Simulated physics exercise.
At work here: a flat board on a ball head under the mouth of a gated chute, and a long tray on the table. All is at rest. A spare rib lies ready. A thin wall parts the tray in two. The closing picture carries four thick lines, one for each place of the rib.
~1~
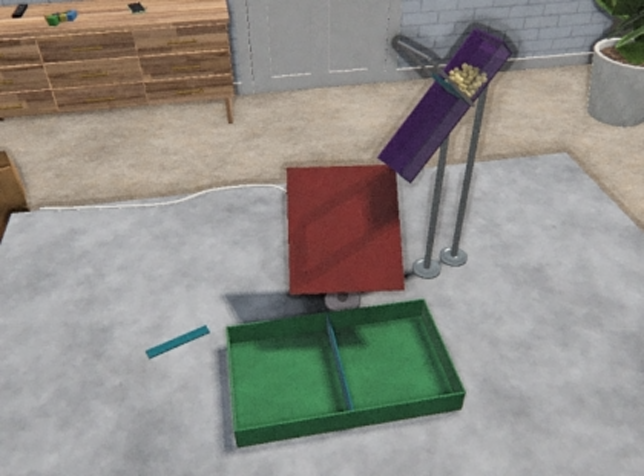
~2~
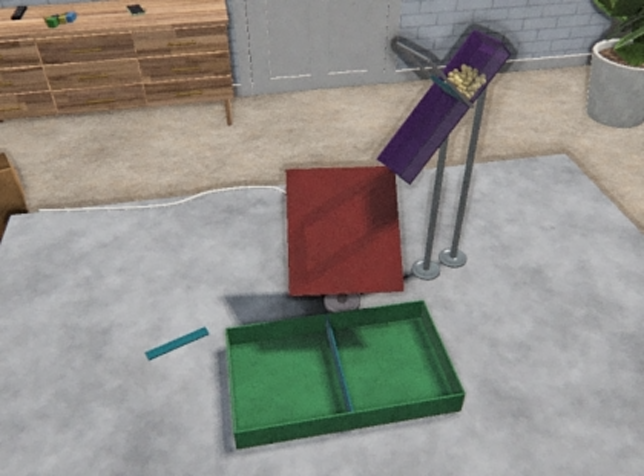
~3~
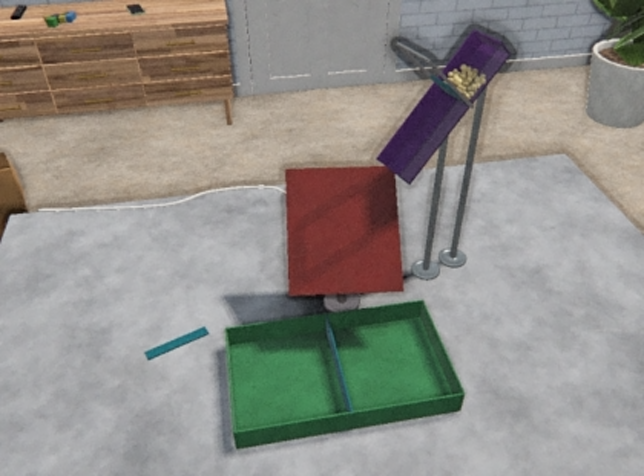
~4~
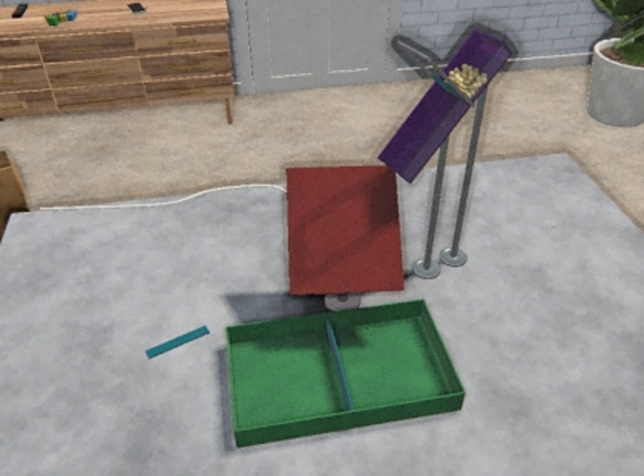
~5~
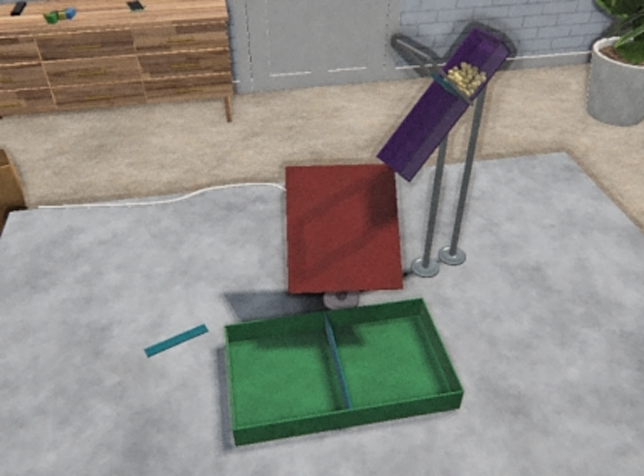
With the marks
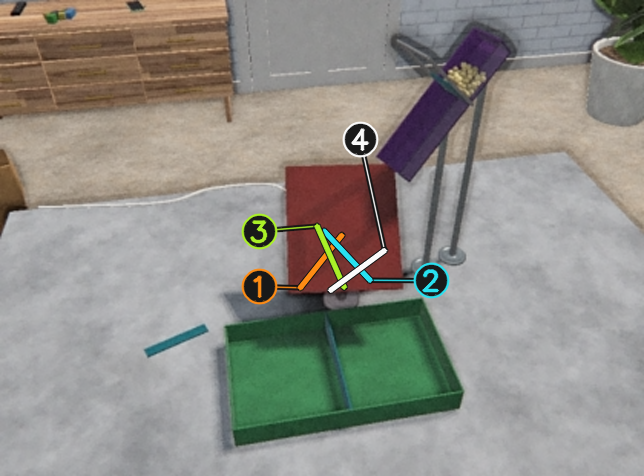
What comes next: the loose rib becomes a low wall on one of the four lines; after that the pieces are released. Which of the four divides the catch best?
Use line 1.
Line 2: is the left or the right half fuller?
Right.
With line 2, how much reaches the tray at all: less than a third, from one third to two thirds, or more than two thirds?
More than two thirds.
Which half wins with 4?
More lands on the left.
On the marked copy, line 1 from (341, 235) to (300, 287); line 2 from (324, 231) to (370, 280); line 3 from (317, 226) to (344, 287); line 4 from (384, 250) to (330, 290).
If 1 is chosen, of what is caught, roughly two thirds in the left half, roughly a third in the right.
If 2 is chosen, of what is caught, just a few in the left half, almost all in the right.
If 3 is chosen, of what is caught, just a few in the left half, almost all in the right.
If 4 is chosen, of what is caught, every piece in the left half, not one piece in the right.
